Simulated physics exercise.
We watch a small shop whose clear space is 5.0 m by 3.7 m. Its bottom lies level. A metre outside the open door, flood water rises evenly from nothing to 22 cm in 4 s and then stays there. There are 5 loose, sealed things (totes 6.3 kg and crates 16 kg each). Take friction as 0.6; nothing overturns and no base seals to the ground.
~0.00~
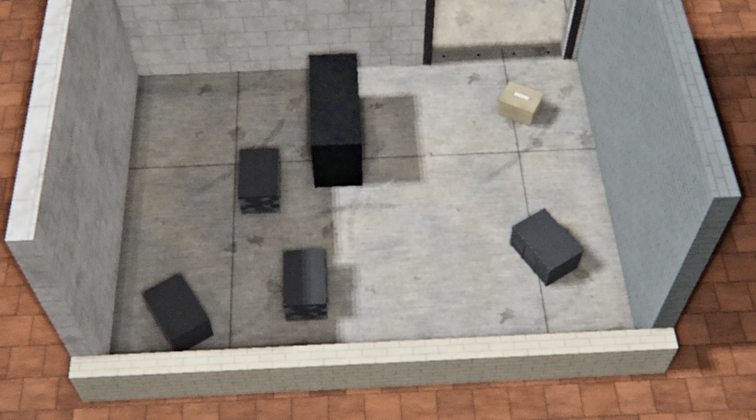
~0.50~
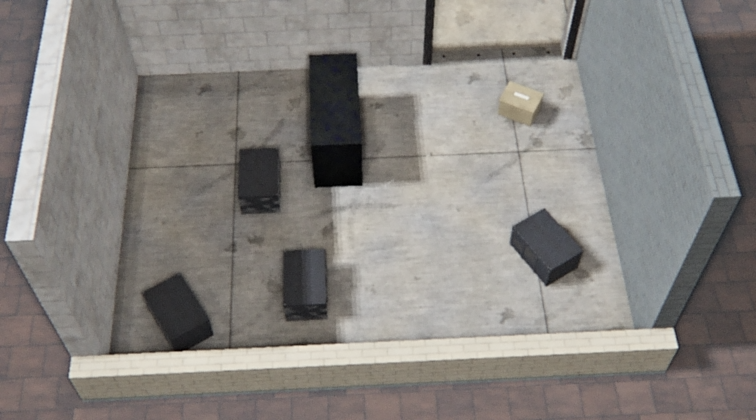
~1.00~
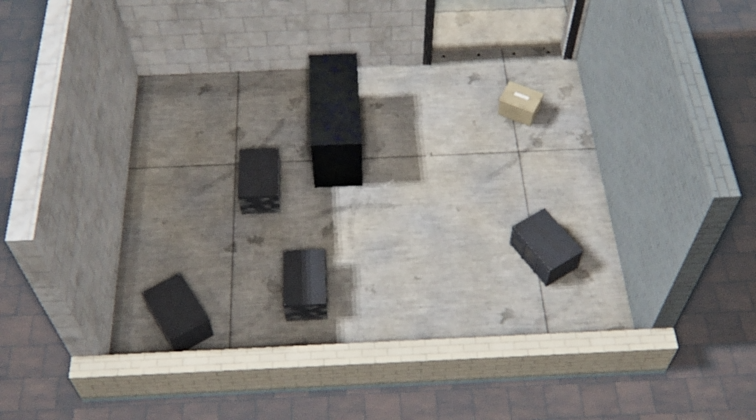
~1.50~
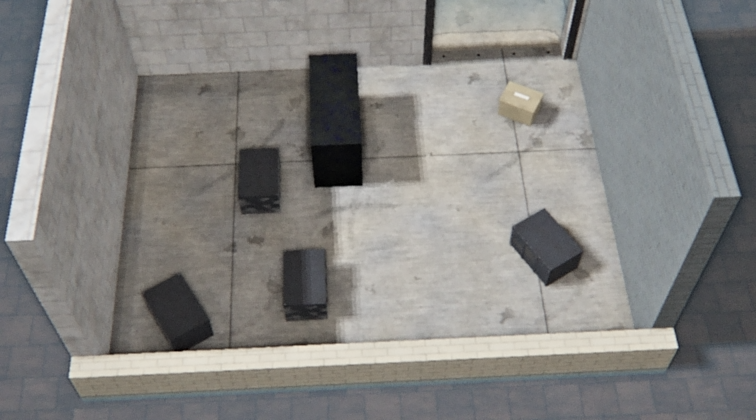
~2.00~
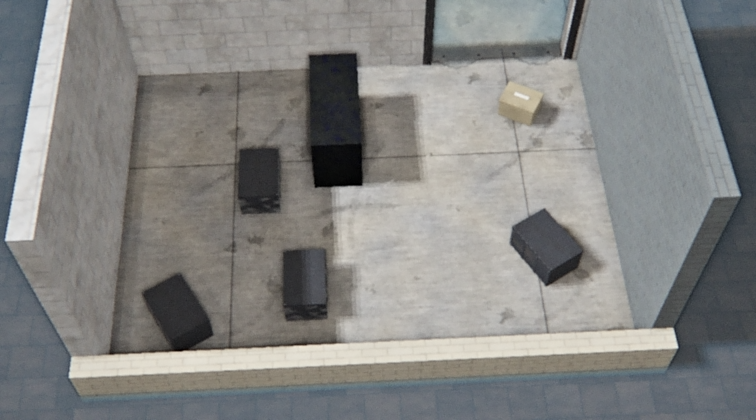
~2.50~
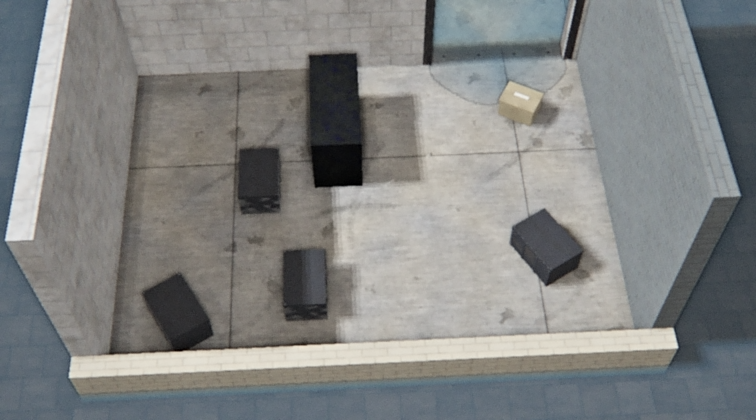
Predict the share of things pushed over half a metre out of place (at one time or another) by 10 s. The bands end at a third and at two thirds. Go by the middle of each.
Share: At least two thirds.
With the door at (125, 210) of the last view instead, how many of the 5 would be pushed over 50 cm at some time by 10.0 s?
Then 3.
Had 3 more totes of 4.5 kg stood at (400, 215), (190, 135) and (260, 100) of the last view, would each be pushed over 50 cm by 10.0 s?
In turn: More, under, less.
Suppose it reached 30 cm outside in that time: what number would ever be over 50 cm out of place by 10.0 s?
In that case 4 of them.
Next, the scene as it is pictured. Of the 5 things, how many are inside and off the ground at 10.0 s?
At that moment 3.
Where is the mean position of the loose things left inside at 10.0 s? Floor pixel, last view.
At about (277, 238).
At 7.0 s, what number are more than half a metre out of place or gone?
I count 2.
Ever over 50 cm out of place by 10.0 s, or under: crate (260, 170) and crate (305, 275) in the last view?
In that order: Under, over.
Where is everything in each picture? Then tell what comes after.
In the first picture, a tote at (522, 97), on the bottom; a crate at (305, 277) rests on the ground; water covers 0.0 m2; 0 of 5 have shifted.
In the second picture, a tote at (522, 97) rests on the ground; a crate at (305, 277), on the bottom; water covers 0.0 m2; 0 of 5 have shifted.
In the third picture, a tote at (522, 97) rests on the ground; a crate at (305, 277) rests on the ground; 0.0 m2 under water; 0 of 5 have shifted.
In the fourth picture, a tote at (522, 97) rests on the ground; a crate at (305, 277), on the bottom; water covers 0.0 m2; 0 of 5 have shifted.
In the fifth picture, a tote at (522, 97) rests on the ground; a crate at (305, 277), on the bottom; water covers 0.0 m2; 0 of 5 have shifted.
In the sixth picture, a tote at (522, 97) rests on the ground; a crate at (305, 277), on the bottom; water covers 0.7 m2; 0 of 5 have shifted.
After 3.5 s 0 of 5 are over 50 cm from their spots; 0 afloat.
After 4.5 s 1 of 5 are over 50 cm from their spots; 0 afloat.
After 7.0 s 2 of 5 are over 50 cm from their spots; 2 afloat.
After 10.0 s 4 of 5 are over 50 cm from their spots, and 4 have been at some point; 3 afloat.
